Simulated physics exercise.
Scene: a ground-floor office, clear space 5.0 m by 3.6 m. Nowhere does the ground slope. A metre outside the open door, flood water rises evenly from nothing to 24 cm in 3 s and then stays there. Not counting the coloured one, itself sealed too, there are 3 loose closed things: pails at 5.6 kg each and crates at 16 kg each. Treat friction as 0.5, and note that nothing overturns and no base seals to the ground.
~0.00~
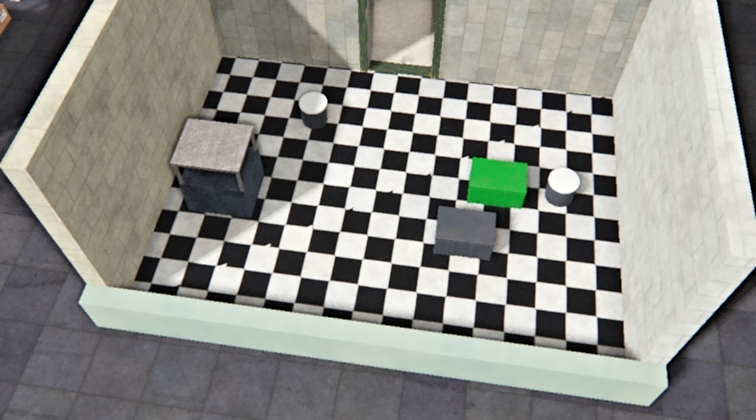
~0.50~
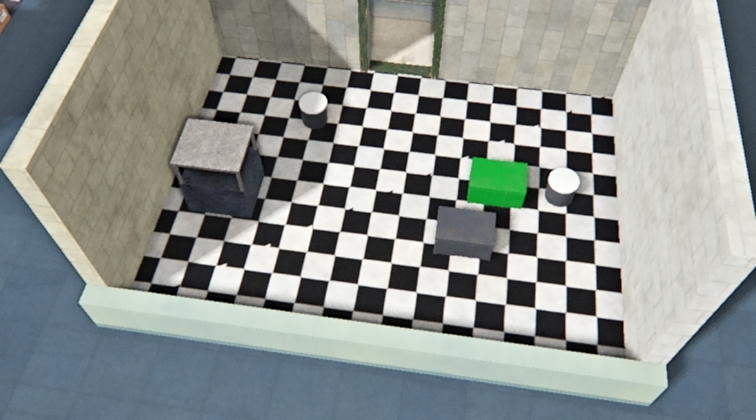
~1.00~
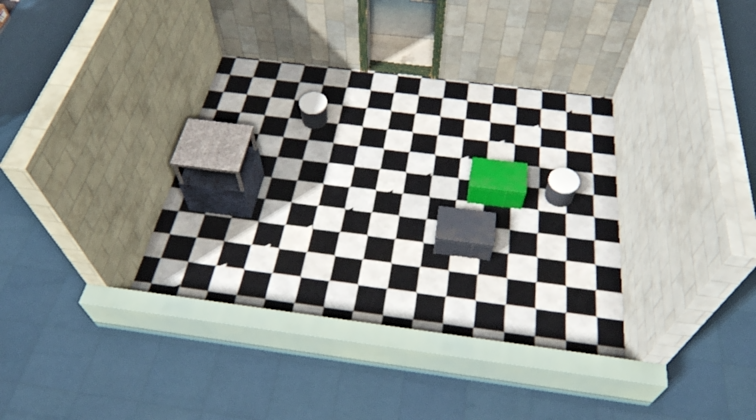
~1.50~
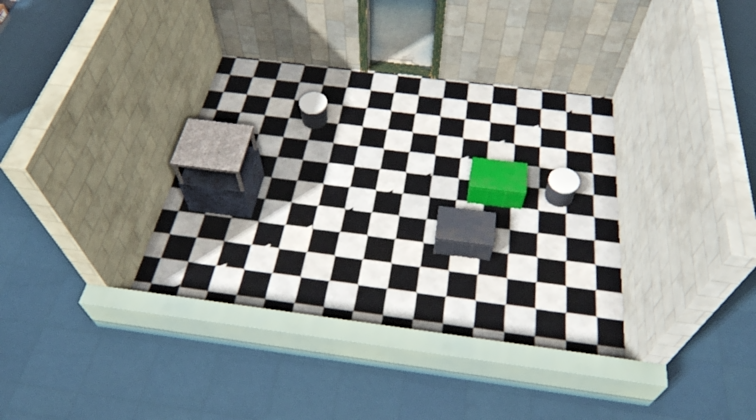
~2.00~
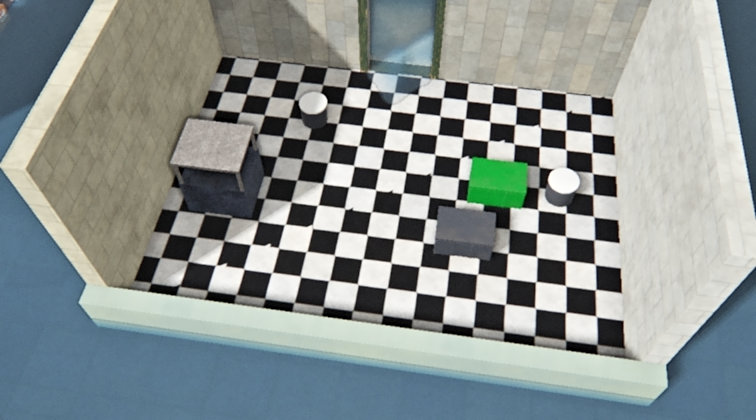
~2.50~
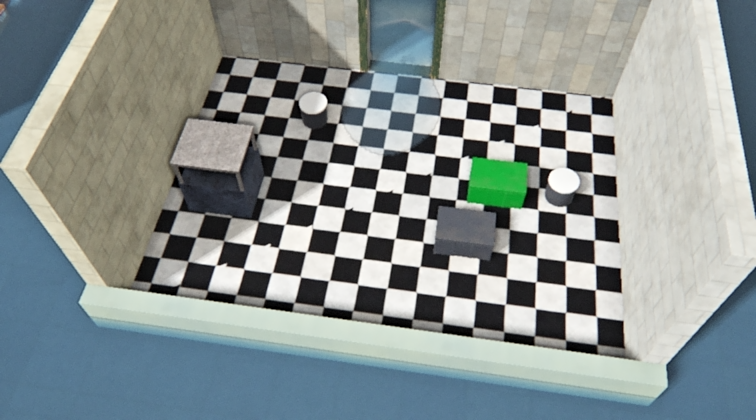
The clip shows a checkered-floor room with a green crate, a grey crate, two pails and a table-like piece; water covers the ground outside, then enters through the open doorway and spreads across nearby tiles while the objects stay still.
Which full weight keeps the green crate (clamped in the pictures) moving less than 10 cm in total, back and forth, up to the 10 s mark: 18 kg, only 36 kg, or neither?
18 kg already does it.
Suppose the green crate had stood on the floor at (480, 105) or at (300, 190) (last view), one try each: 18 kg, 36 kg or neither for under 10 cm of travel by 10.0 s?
Taking the two spots in turn, both keep it, then only the heavier keeps it.
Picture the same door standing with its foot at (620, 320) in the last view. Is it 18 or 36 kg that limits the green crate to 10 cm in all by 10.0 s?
In that setup the first mass works.
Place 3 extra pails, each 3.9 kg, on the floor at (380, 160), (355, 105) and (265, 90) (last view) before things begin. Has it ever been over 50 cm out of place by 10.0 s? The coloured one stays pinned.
Above the mark, above the mark, below the mark.
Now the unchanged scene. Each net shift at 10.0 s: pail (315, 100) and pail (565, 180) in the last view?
20 cm, 0 cm.
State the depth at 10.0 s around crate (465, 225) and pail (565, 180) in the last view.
5 and 6 cm.
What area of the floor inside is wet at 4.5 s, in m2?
Wet area: Approx. 10.5 m2.
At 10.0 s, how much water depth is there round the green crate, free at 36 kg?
Something like 5 centimetres.
After 3.5 s the green crate would be 0 cm from its start with 18 kg and 0 cm from its start with 36 kg; 1 cm of water round it then.
After 4.5 s the green crate would be 0 cm from its start with 18 kg and 0 cm from its start with 36 kg; 4 cm of water round it then.
After 7.0 s the green crate would be 0 cm from its start with 18 kg and 0 cm from its start with 36 kg; 5 cm of water round it then.
After 10.0 s the green crate would be 0 cm from its start with 18 kg and 0 cm from its start with 36 kg; 5 cm of water round it then.
